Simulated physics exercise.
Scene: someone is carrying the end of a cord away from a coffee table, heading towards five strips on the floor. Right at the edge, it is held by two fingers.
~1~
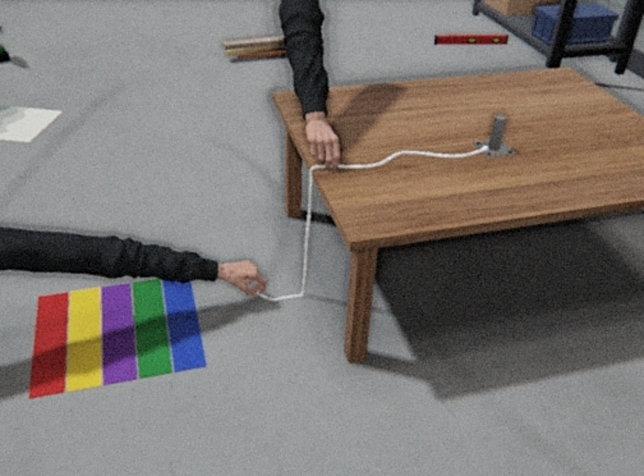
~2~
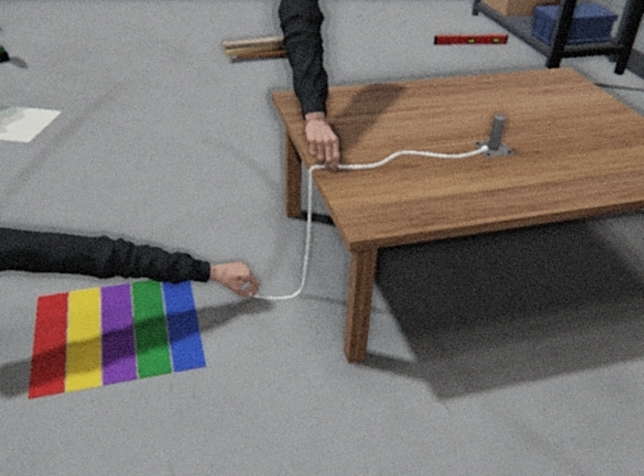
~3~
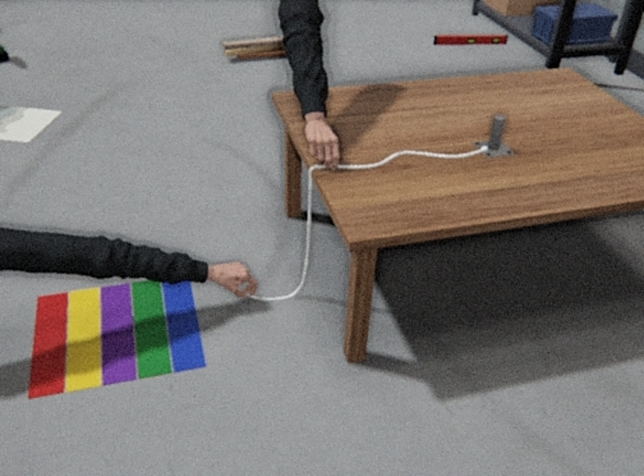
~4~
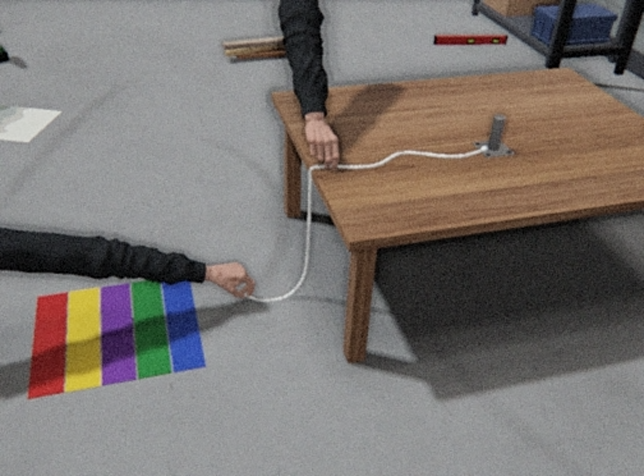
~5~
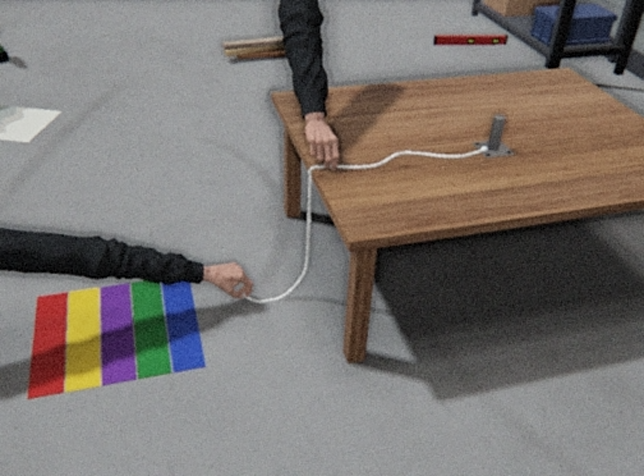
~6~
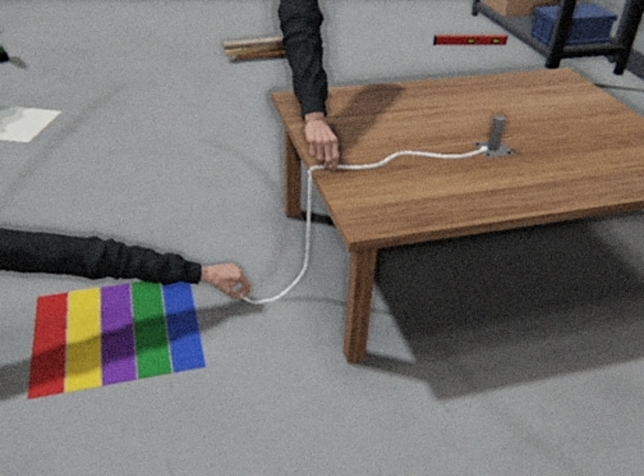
To begin with, one hand pins a white cord at the edge of a wooden table while another holds its loose end low, near five coloured strips on the floor. The lower hand then shifts slightly left, drawing the hanging cord into a smoother curve, while the upper hand stays still.
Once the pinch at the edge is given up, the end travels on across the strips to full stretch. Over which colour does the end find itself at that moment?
I would say over green.
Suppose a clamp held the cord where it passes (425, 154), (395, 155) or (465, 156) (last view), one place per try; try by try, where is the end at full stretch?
It ends up near (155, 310) the first time, (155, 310) the second and (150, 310) the third.
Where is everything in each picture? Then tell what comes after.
End (258, 293); blue (187, 351); green (154, 356); purple (119, 362); yellow (84, 369); red (48, 375), in the first frame.
End (250, 294); cord through (464, 156) (402, 153) (352, 167) (310, 191) (308, 246) (299, 292), in the second frame.
End (248, 294), in the third frame.
End (246, 295); cord through (464, 156) (402, 153) (351, 167) (310, 191) (308, 246) (293, 291), in the fourth frame.
End (244, 295), in the fifth frame.
End (242, 295); cord through (463, 156) (402, 154) (351, 167) (310, 192) (308, 246) (287, 290), in the sixth frame.
Soon after, end near (207, 301); short of the strips.
After that, end near (170, 307); over blue.
At the stop, end near (148, 310); over green. The green one.
